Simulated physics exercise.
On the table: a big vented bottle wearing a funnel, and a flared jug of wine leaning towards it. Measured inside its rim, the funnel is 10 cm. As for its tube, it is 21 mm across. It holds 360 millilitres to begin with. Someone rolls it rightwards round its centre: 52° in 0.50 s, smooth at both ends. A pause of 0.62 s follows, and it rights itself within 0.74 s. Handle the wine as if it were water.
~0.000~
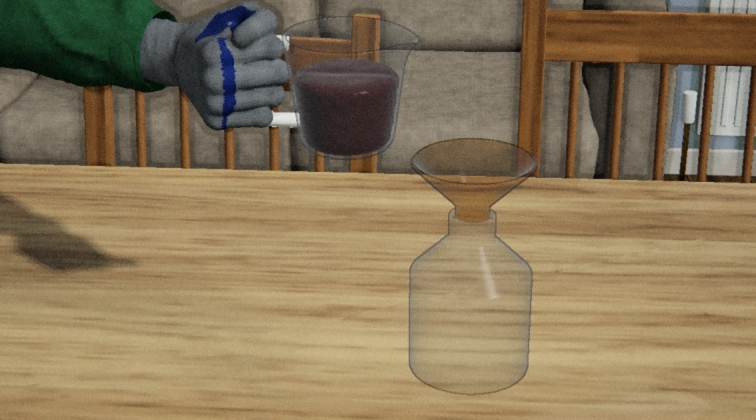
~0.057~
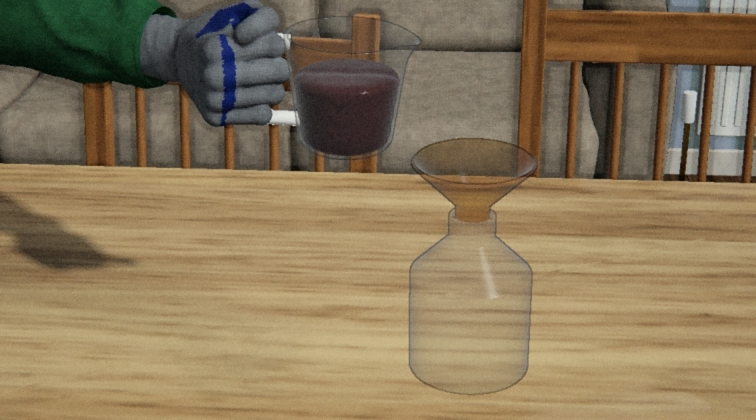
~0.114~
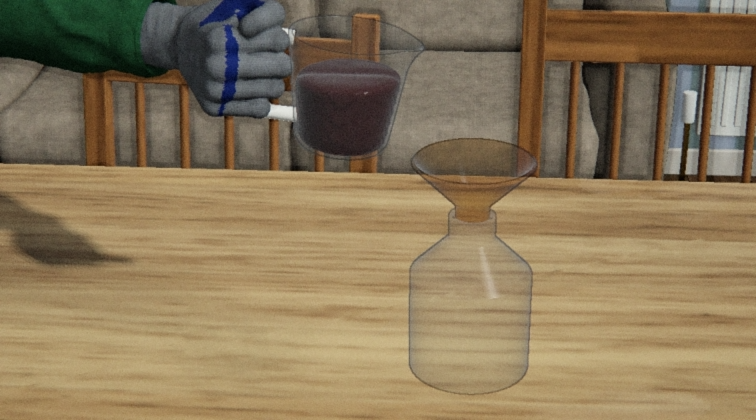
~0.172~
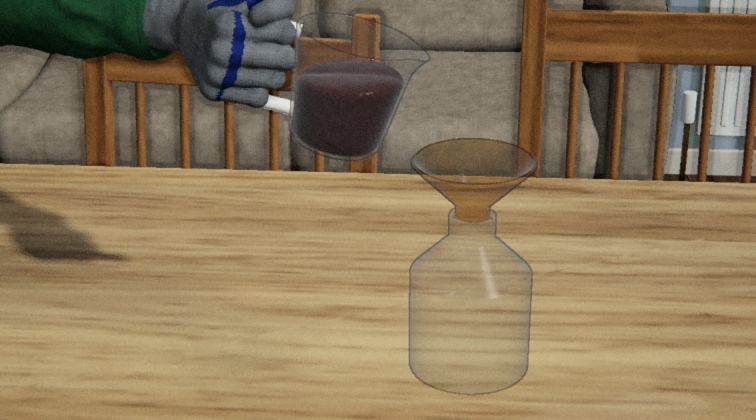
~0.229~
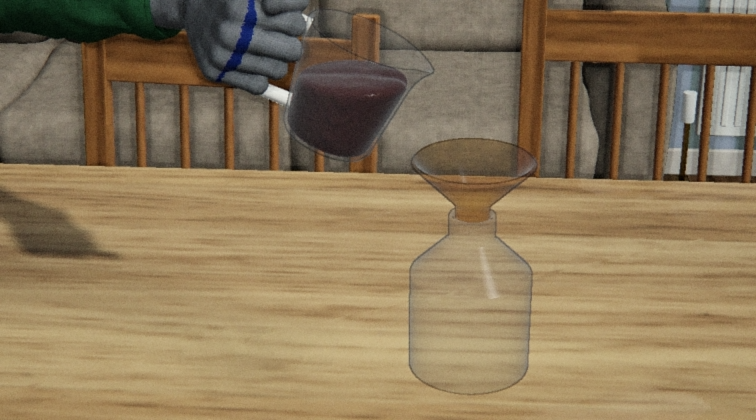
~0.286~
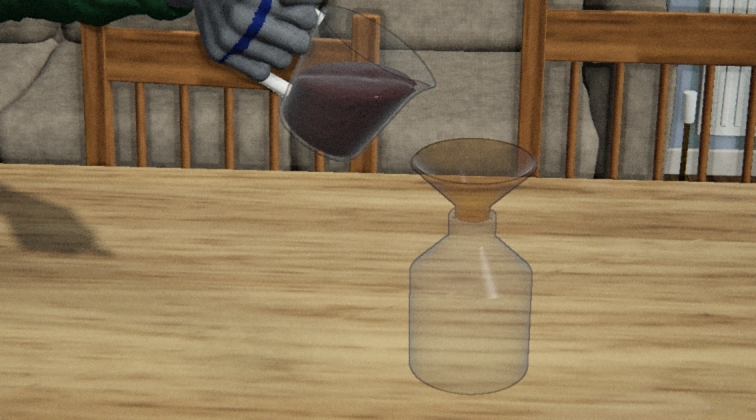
A flared clear jug of dark red wine, gripped by a gloved hand in a green sleeve, starts upright beside a clear bottle wearing an amber funnel on a wooden table. The hand then rolls it smoothly rightwards, gradually at first, until the jug leans clearly towards the funnel, its wine nearing the lip.
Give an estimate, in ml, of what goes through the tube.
Roughly 130 ml goes through.
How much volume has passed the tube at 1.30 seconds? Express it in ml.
I'd put it at around 110 ml.
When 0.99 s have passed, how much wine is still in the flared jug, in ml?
Roughly 250 ml is still in there.
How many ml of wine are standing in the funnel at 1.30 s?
Looks like around 10 ml is standing in the funnel at that moment.
Then, 0.69 s in, the tilt is 52° and 25 ml has passed the tube, 25 ml is in the funnel, 290 ml in the flared jug and 0 ml has missed.
Then, 0.99 s in, the tilt is 52° and 70 ml has passed the tube, 25 ml is in the funnel, 250 ml in the flared jug and 0 ml has missed.
Then, 1.30 s in, the tilt is 45° and 115 ml has passed the tube, 10 ml is in the funnel, 230 ml in the flared jug and 0 ml has missed.
Then, 1.64 s in, the tilt is 11° and 125 ml has passed the tube, 0 ml is in the funnel, 230 ml in the flared jug and 0 ml has missed.
Finally, 125 ml has passed the tube, 0 ml is in the funnel, 230 ml in the flared jug and 0 ml has missed.
